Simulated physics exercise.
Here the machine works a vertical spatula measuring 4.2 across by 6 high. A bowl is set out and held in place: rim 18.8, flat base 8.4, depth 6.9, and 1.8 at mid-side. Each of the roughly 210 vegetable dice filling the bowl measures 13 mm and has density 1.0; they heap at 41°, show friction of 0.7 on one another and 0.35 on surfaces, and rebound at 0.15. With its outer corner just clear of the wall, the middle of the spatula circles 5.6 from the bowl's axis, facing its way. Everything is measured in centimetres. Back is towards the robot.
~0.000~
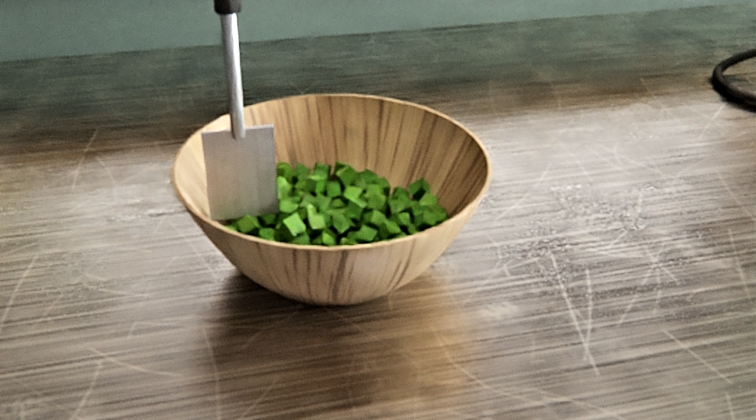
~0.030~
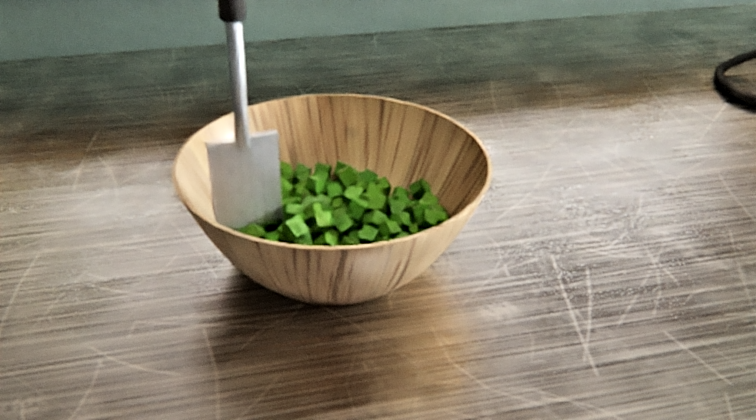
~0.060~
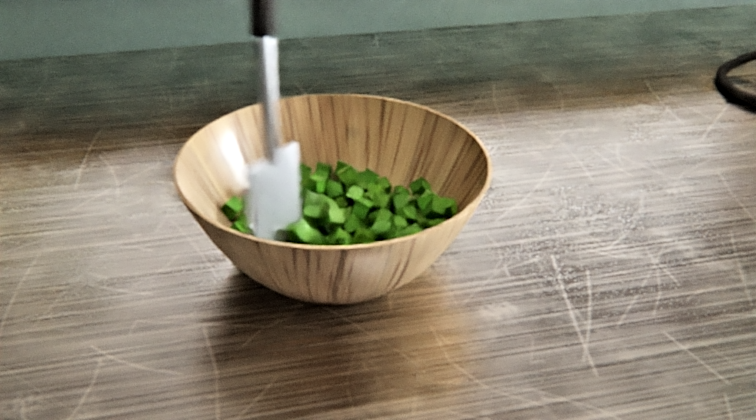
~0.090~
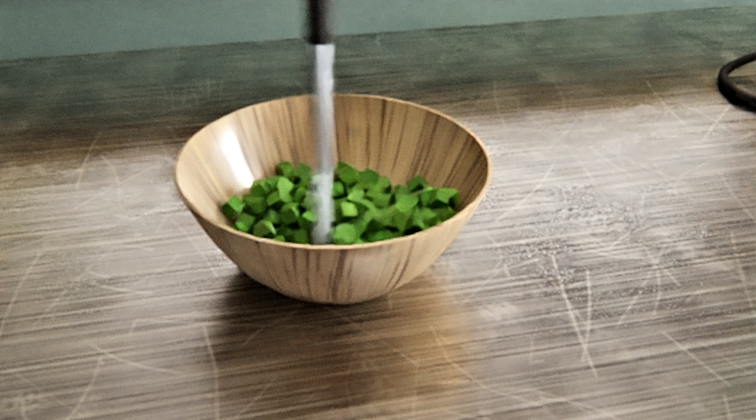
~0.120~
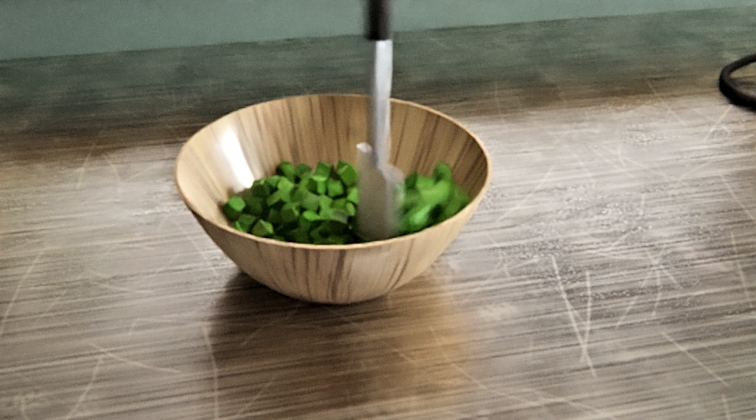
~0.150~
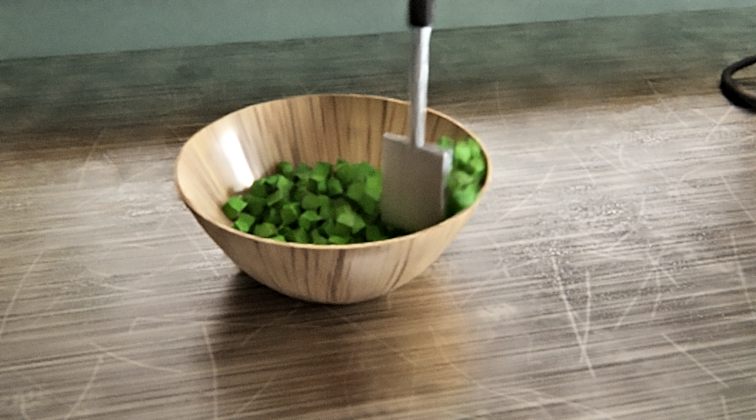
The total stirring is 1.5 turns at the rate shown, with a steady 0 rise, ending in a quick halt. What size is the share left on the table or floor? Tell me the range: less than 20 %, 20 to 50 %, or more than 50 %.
It falls in the range 20 to 50 %.
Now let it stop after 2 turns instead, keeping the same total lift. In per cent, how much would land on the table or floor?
35 %.
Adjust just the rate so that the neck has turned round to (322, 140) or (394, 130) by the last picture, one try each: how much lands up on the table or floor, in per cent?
Around 15 and 30 percent, in that order.
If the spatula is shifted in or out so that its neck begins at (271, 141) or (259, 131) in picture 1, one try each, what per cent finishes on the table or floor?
Close to 35 per cent for the first and close to 45 per cent for the second.
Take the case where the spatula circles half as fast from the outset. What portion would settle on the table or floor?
That would be some 10 percent.
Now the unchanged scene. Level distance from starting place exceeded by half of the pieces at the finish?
Roughly 6 cm.
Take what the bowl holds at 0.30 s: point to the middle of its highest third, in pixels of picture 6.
Centre of upper third: Approx. (280, 174) px.
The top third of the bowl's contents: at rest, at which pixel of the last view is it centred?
Near (332, 180).
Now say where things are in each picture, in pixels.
Spatula neck at (236, 105), 0° round; upper third of the load around (329, 214), from x 230 to 440, top at y 170; 209 in the bowl, in the first frame.
Spatula neck at (240, 113), 12° round; upper third of the load around (330, 214), from x 230 to 440, top at y 170, in the second frame.
Spatula neck at (270, 131), 42° round; upper third of the load around (351, 215), from x 235 to 450, top at y 170, in the third frame.
Spatula neck at (322, 140), 73° round; upper third of the load around (361, 215), from x 235 to 450, top at y 170, in the fourth frame.
Spatula neck at (378, 135), 104° round; upper third of the load around (387, 206), from x 235 to 455, top at y 170, in the fifth frame.
Spatula neck at (417, 119), 136° round; upper third of the load around (409, 192), from x 235 to 475, top at y 150; 209 in the bowl, in the sixth frame.
By 0.30 s, 289° round, highest piece 10 above the table; 185 in the bowl, 1 on the table or floor, 23 in flight or on the tool.
By 0.44 s, 82° round, highest piece 10 above the table; 167 in the bowl, 28 on the table or floor, 14 in flight or on the tool.
By 0.72 s, 180° round, highest piece 7 above the table; 147 in the bowl, 61 on the table or floor, 1 in flight or on the tool.
By 1.42 s, 180° round, highest piece 5 above the table; 147 in the bowl, 62 on the table or floor.
Final count, 147 in the bowl, 62 on the table or floor. That is 30 % on the table or floor.
